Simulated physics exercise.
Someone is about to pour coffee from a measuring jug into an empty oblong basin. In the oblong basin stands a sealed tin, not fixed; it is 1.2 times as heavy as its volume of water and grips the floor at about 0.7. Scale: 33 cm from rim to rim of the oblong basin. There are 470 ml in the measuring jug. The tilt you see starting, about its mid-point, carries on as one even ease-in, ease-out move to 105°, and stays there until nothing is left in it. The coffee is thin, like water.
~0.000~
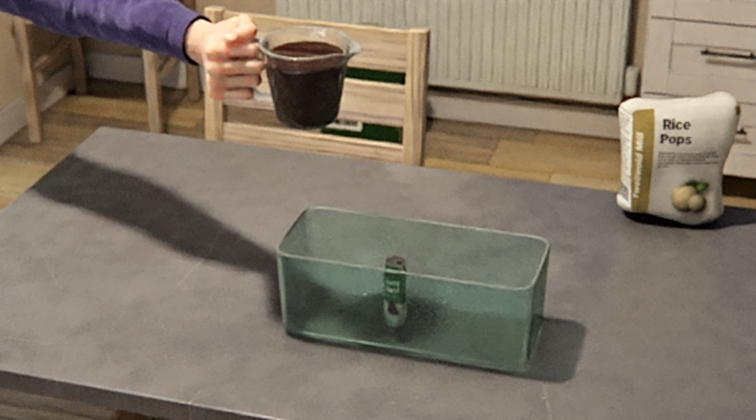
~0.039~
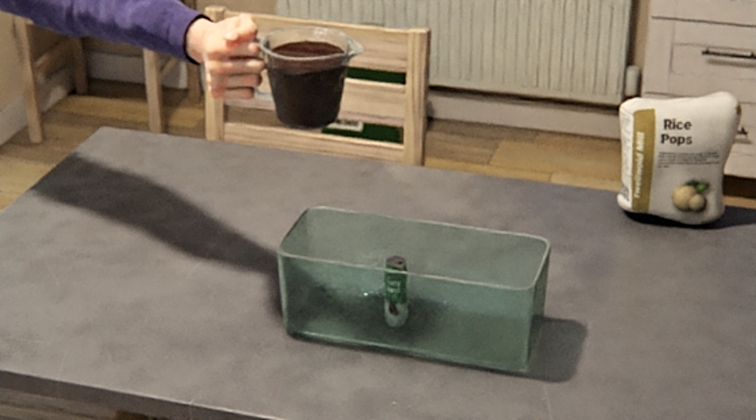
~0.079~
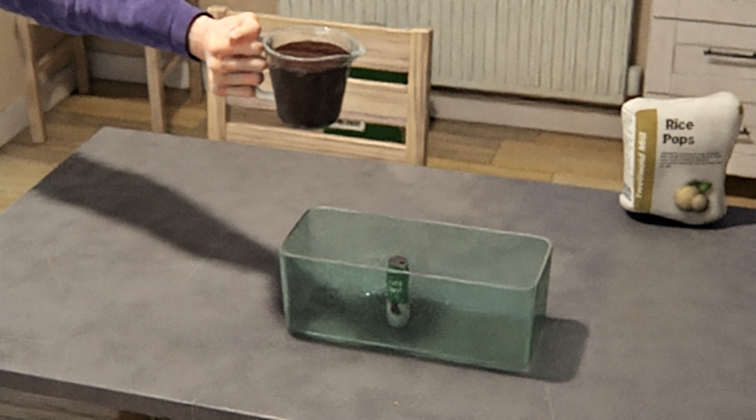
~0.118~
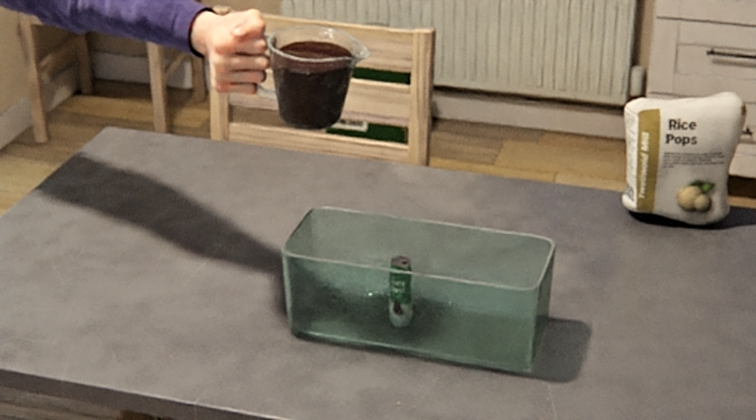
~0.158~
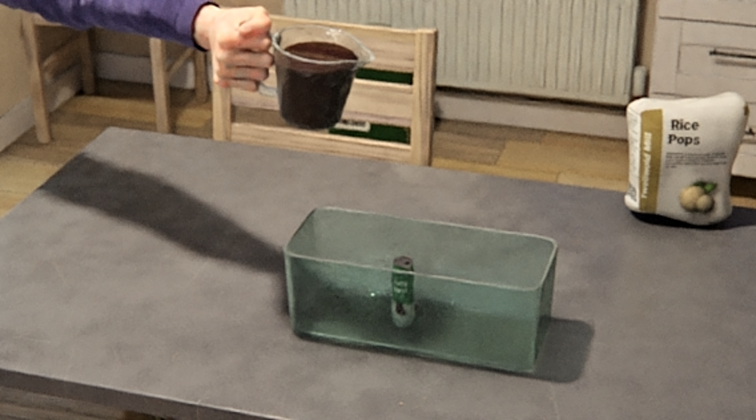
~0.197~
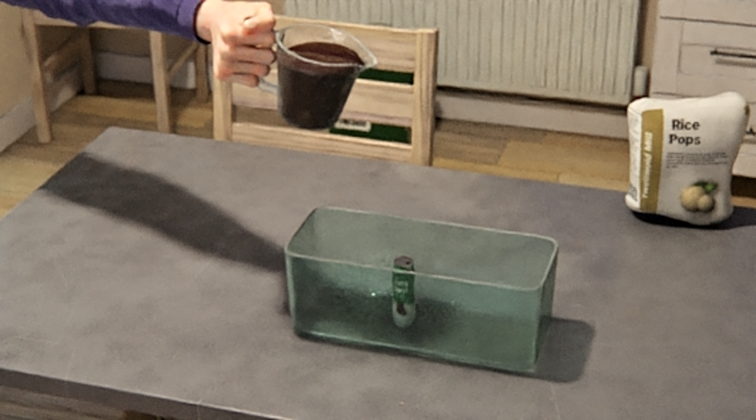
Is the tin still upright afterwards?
It stays up.
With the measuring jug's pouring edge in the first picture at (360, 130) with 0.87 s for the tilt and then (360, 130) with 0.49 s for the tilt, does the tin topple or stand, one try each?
First it topples; then it topples.
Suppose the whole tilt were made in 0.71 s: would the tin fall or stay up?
The tin keeps standing.
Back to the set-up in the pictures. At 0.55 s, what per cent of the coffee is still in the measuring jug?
Near 64 in a hundred.
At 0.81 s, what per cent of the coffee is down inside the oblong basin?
About 64 per cent.
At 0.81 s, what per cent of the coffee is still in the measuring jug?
Near 10 in a hundred.
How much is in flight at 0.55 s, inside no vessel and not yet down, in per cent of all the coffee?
Near 32 in a hundred.
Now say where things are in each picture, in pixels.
Tilt 0°; pouring edge (361, 50); surface from (270, 49) to (347, 57); the oblong basin's rim runs from (291, 230) to (542, 266); the tin's top is at (395, 264), in the first frame.
Tilt 1°; pouring edge (362, 50); surface from (271, 49) to (348, 57), in the second frame.
Tilt 2°; pouring edge (365, 52); surface from (273, 48) to (350, 58), in the third frame.
Tilt 5°; pouring edge (370, 55); surface from (277, 48) to (355, 59), in the fourth frame.
Tilt 8°; pouring edge (374, 59); surface from (282, 49) to (360, 60), in the fifth frame.
Tilt 13°; pouring edge (377, 64); surface from (284, 50) to (364, 61), in the sixth frame.
By 0.55 s the tilt is 74° and 64 per cent is still to pour; the tin stands where it began.
By 0.81 s the tilt is 104° and 10 per cent is still to pour; the tin stands where it began.
By 1.08 s the tilt is 105° and 0 per cent is still to pour; the tin stands where it began.
By 1.37 s the tilt is 105° and 0 per cent is still to pour; the tin stands where it began.
At rest the tin stands where it began.
